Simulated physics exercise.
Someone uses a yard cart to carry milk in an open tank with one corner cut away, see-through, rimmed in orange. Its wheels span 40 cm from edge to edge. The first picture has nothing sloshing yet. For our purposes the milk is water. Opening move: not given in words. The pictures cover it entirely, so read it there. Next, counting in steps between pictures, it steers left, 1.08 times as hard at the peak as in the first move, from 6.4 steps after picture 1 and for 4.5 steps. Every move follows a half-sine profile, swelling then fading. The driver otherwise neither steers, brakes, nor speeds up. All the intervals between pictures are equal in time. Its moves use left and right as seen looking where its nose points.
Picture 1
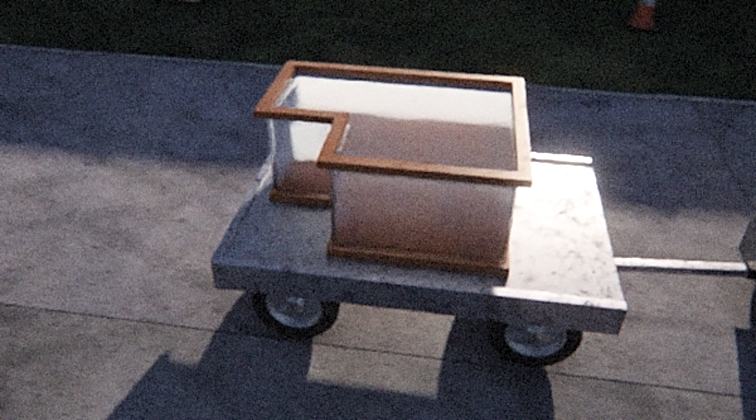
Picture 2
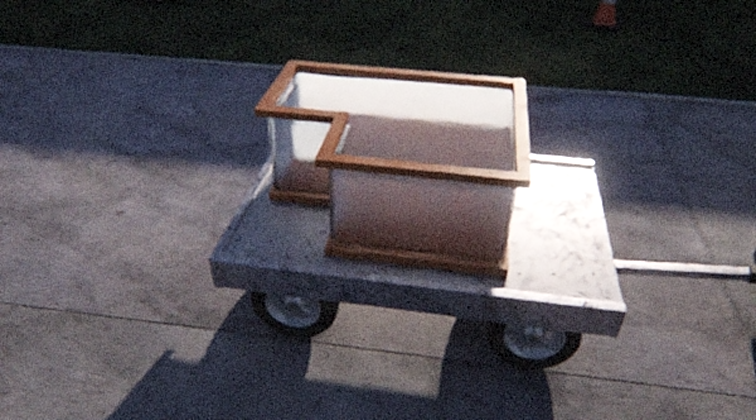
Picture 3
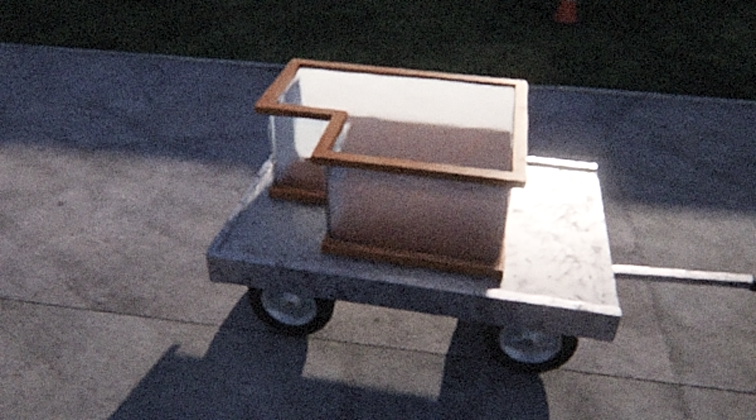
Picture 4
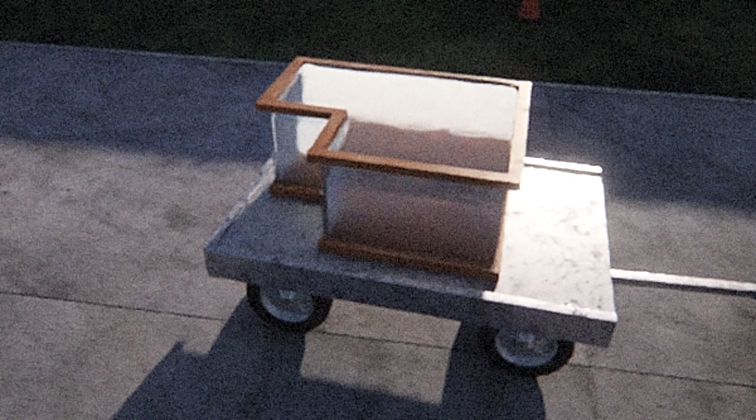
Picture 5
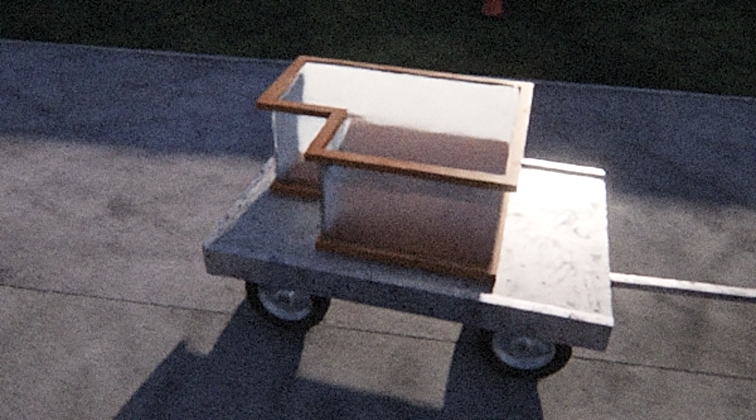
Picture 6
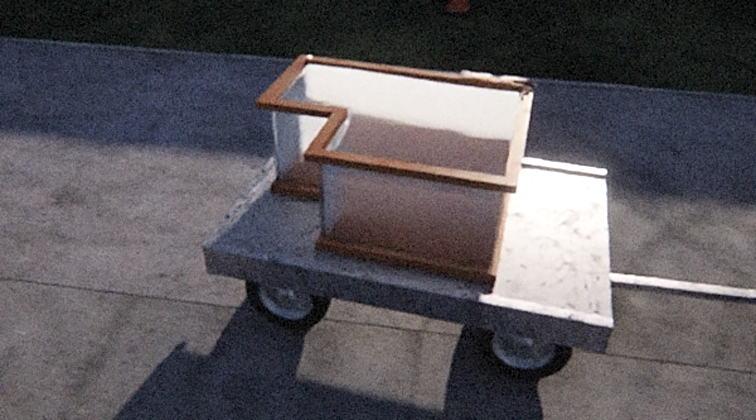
A clear tank with orange-brown rims and a notched corner sits on a pale grey flatbed cart with dark-tyred wheels, seen from above and to one side on grey paving beside dark grass. Brownish liquid fills part of the tank, a pale bar extends right, and an orange cone stands at the top. The liquid tilts up towards the far side, then eases back, while the cart turns slightly and the cone slides left across the view.
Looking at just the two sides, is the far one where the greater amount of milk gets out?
No, that is the near one.
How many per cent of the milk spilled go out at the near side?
I'd put it at about 50 percent of what spills.
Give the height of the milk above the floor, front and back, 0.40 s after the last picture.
Approx. 40 cm front, approx. 36 cm back.
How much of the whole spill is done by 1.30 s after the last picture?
Some 70 percent has come out by that time.
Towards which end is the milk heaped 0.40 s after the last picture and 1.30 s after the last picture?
Tilt: Towards the fore end, then towards the aft end.
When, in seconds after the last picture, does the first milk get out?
I'd say close to 0.6 seconds.
Another 0.40 s on from the last picture, front 40 cm, middle 42 cm, back 35 cm above the floor; no loss so far.
Another 0.80 s on from the last picture, front 42 cm, middle 39 cm, back 32 cm above the floor; the loss stands at 2 per cent, over the near side.
Another 1.30 s on from the last picture, front 32 cm, middle 34 cm, back 46 cm above the floor; the loss stands at 3 per cent, over the near side, a little elsewhere.
Another 3.63 s on from the last picture, the loss stands at 4 per cent, over the near side and the right end, a little elsewhere; the far side has passed 1 per cent and the near side 2.
